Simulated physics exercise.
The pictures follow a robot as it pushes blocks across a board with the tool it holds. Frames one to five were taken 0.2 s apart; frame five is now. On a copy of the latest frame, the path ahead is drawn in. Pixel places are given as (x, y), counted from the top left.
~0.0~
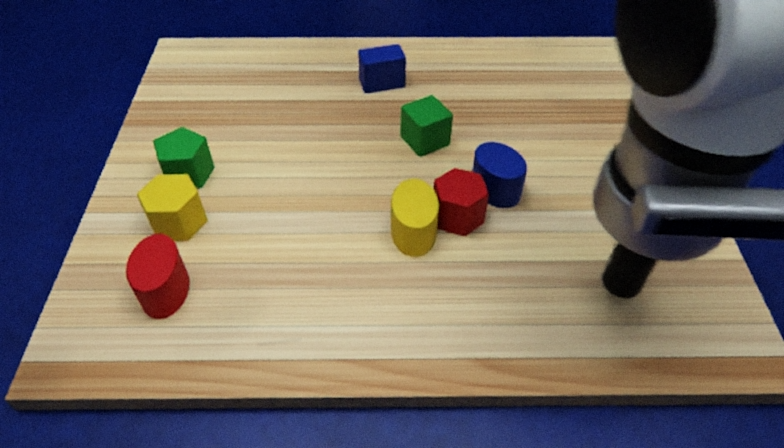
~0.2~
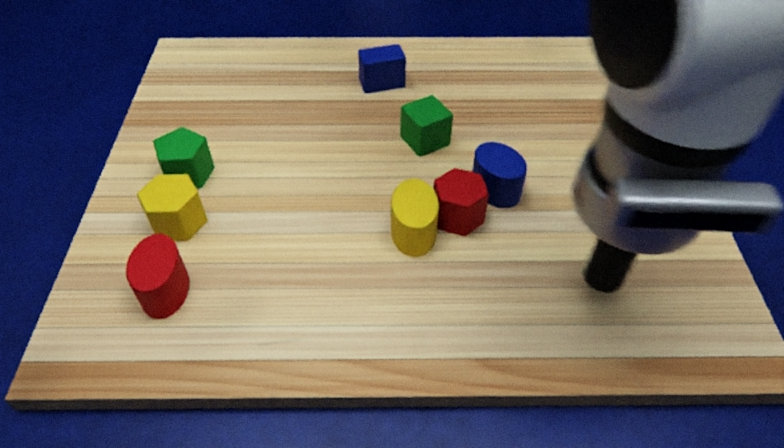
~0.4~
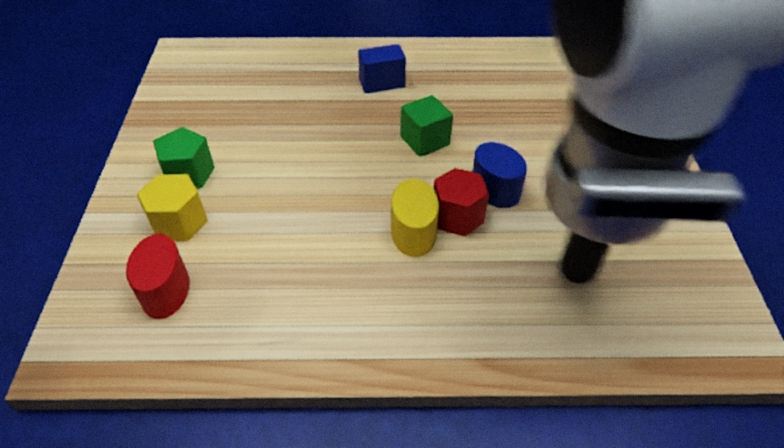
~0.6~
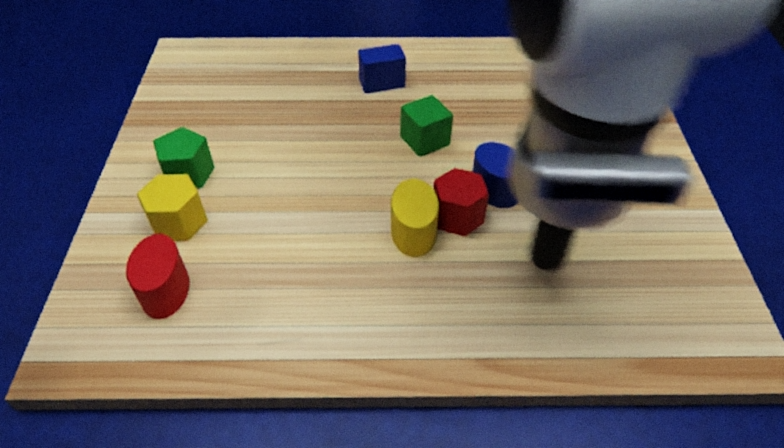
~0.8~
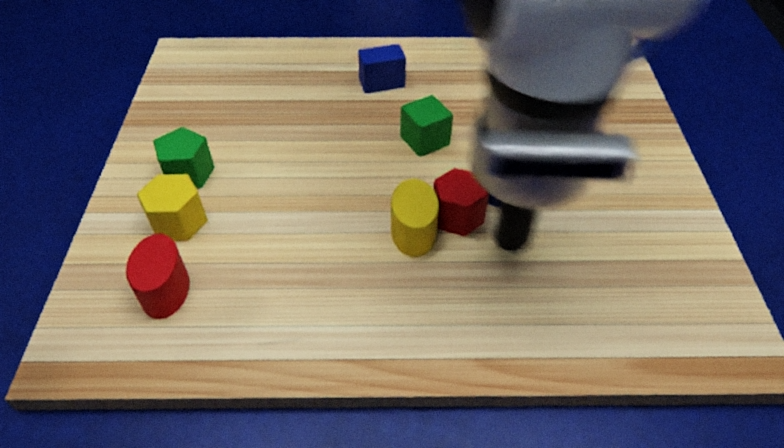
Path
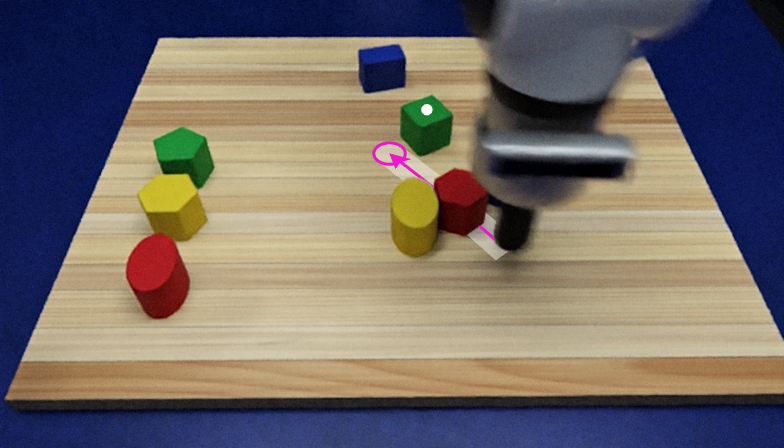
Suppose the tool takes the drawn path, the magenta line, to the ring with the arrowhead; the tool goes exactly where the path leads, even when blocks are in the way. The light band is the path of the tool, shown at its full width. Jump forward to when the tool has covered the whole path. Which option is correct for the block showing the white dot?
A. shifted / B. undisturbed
B: Undisturbed.
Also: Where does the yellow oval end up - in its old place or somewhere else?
Somewhere new.
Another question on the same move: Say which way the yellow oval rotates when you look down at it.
Seen from overhead, it turns anticlockwise.
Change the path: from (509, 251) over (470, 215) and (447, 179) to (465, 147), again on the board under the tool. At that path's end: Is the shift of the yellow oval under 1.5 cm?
Yes, it checks out.
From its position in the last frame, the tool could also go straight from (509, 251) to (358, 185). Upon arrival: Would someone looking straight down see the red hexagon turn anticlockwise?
My answer is no.
Drawn move, from (509, 251) directly to (390, 153); the dot is on the green square.
The first path, step by step. One third of the way, tool at (467, 202); yellow oval at (404, 200), turned 25° anticlockwise; red hexagon at (430, 170), turned 30° anticlockwise.
Two thirds of the way, tool at (427, 170); yellow oval at (402, 200), turned 30° anticlockwise; red hexagon at (386, 151), turned 60° anticlockwise.
At the end, tool at (390, 142); yellow oval at (402, 200), turned 30° anticlockwise; green square still; red hexagon at (366, 147), turned 90° anticlockwise.
